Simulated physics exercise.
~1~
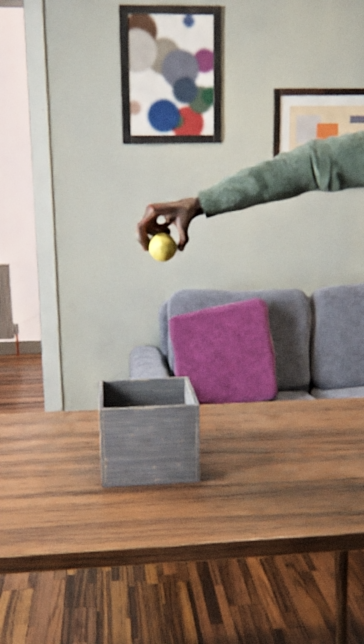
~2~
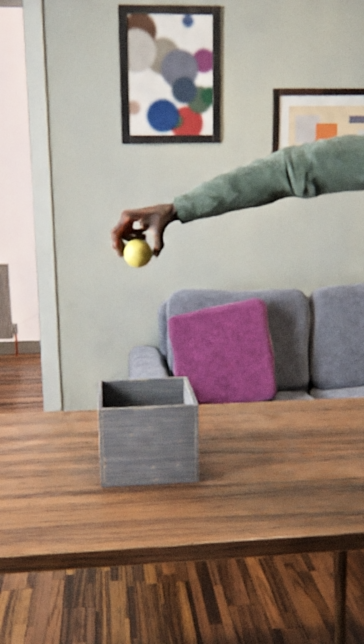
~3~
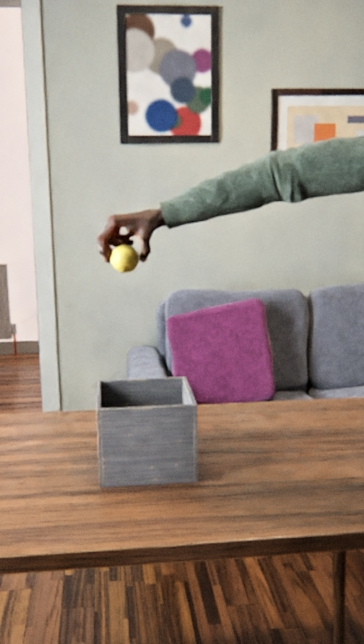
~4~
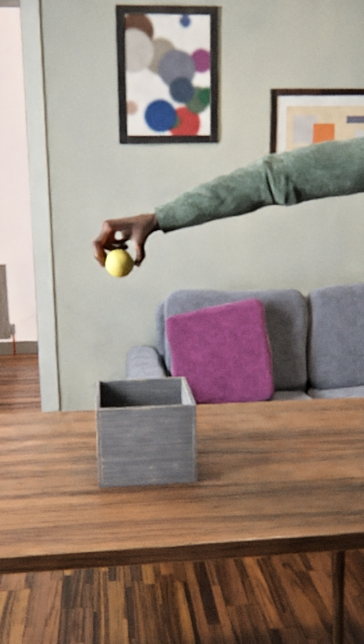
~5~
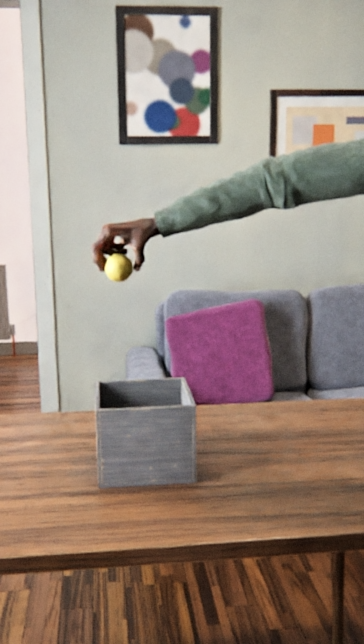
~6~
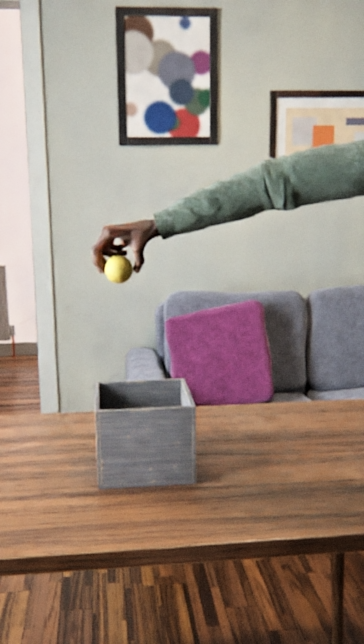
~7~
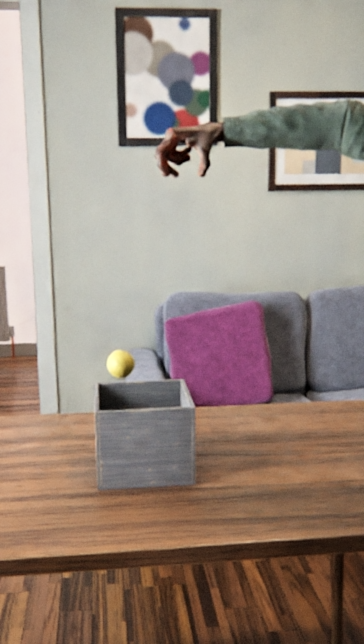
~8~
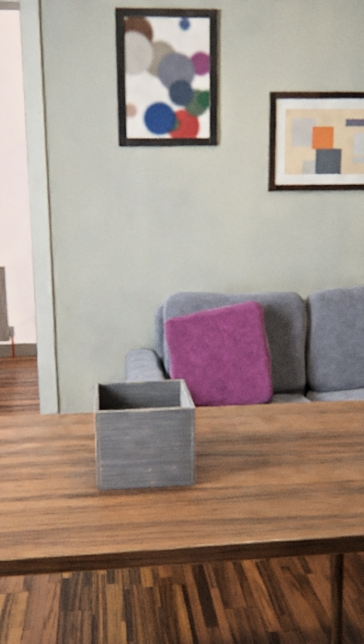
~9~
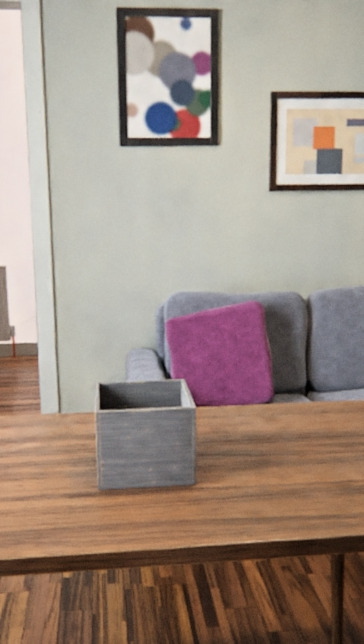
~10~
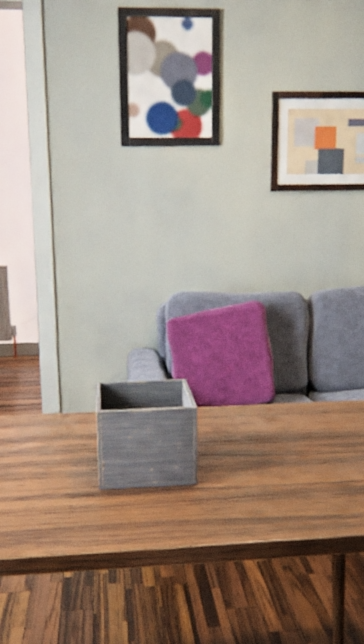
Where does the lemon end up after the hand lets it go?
The lemon lands inside the gray crate on the table.
